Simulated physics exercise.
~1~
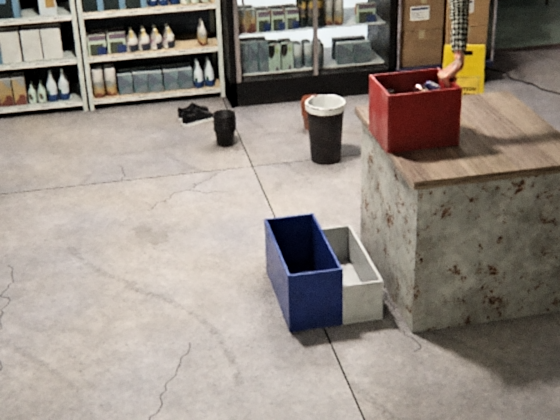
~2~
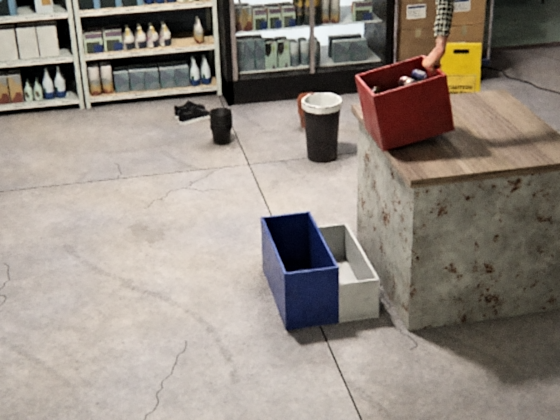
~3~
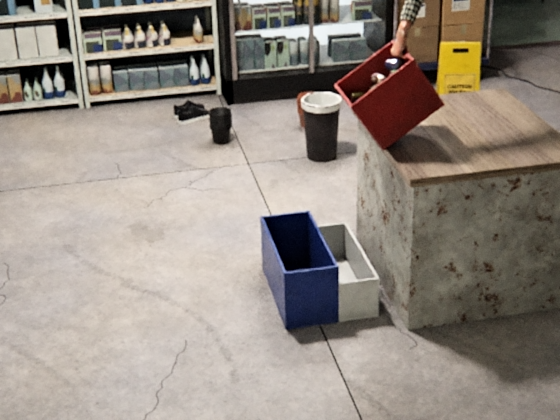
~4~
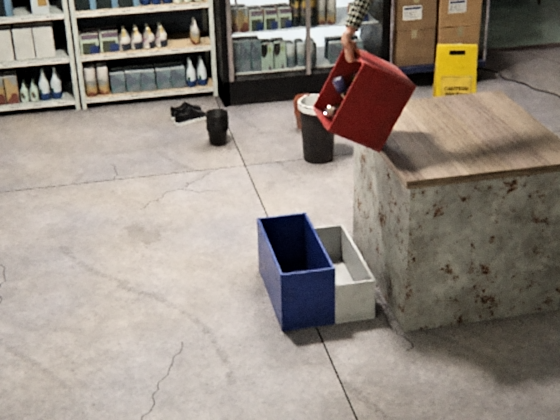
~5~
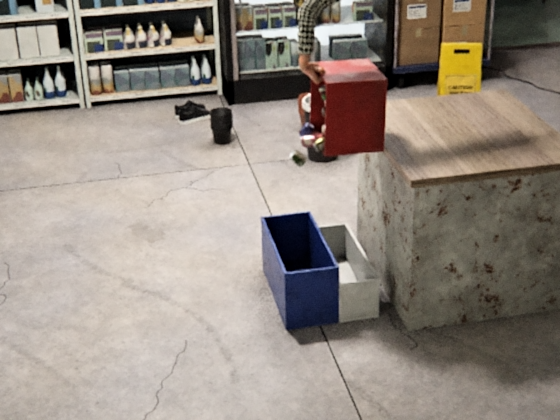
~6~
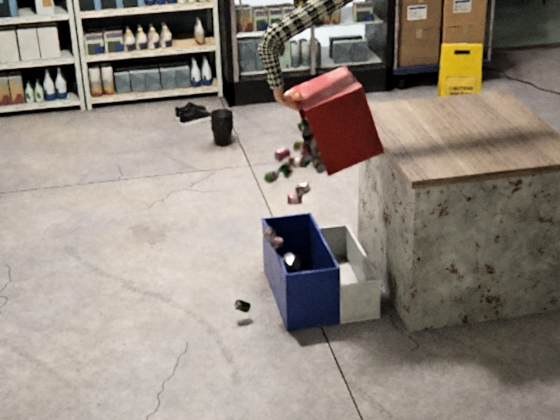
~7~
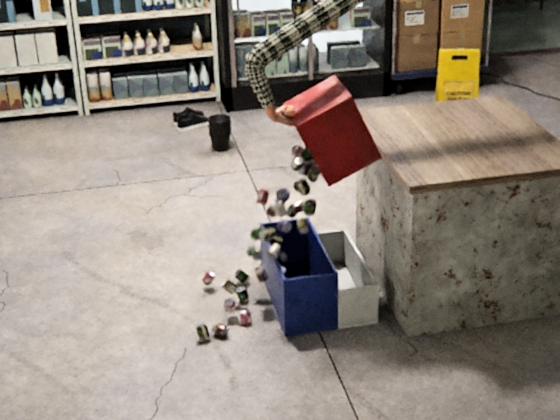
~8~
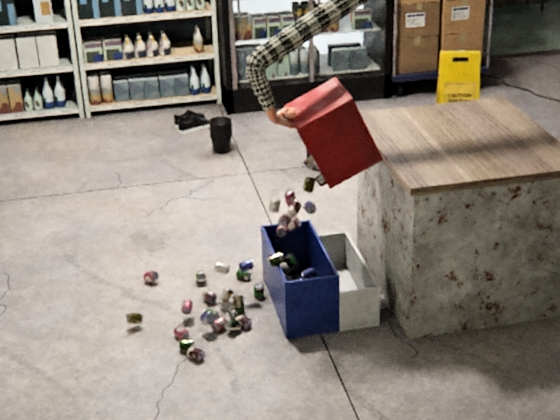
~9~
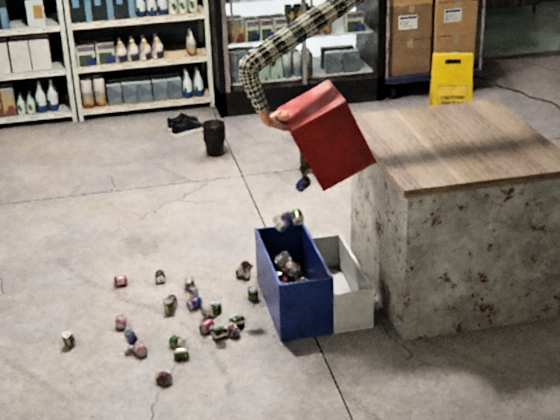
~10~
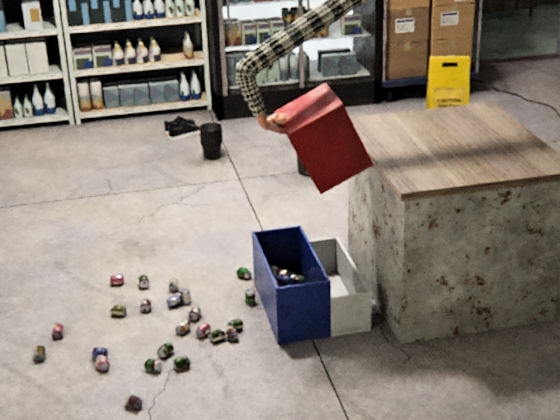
At the start, a red crate sits on the wood-topped end of a bench, with an empty blue tote and a white trough side by side on the concrete floor below. A hand tips the crate to the left over the bench's edge, and it swings past upright as the first small cans drop out. An arm in a checked sleeve holds it tilted while cans pour down into and around the blue tote. Many bounce and scatter across the floor to the left. The stream thins and stops, leaving cans in the blue tote and others strewn beyond it.
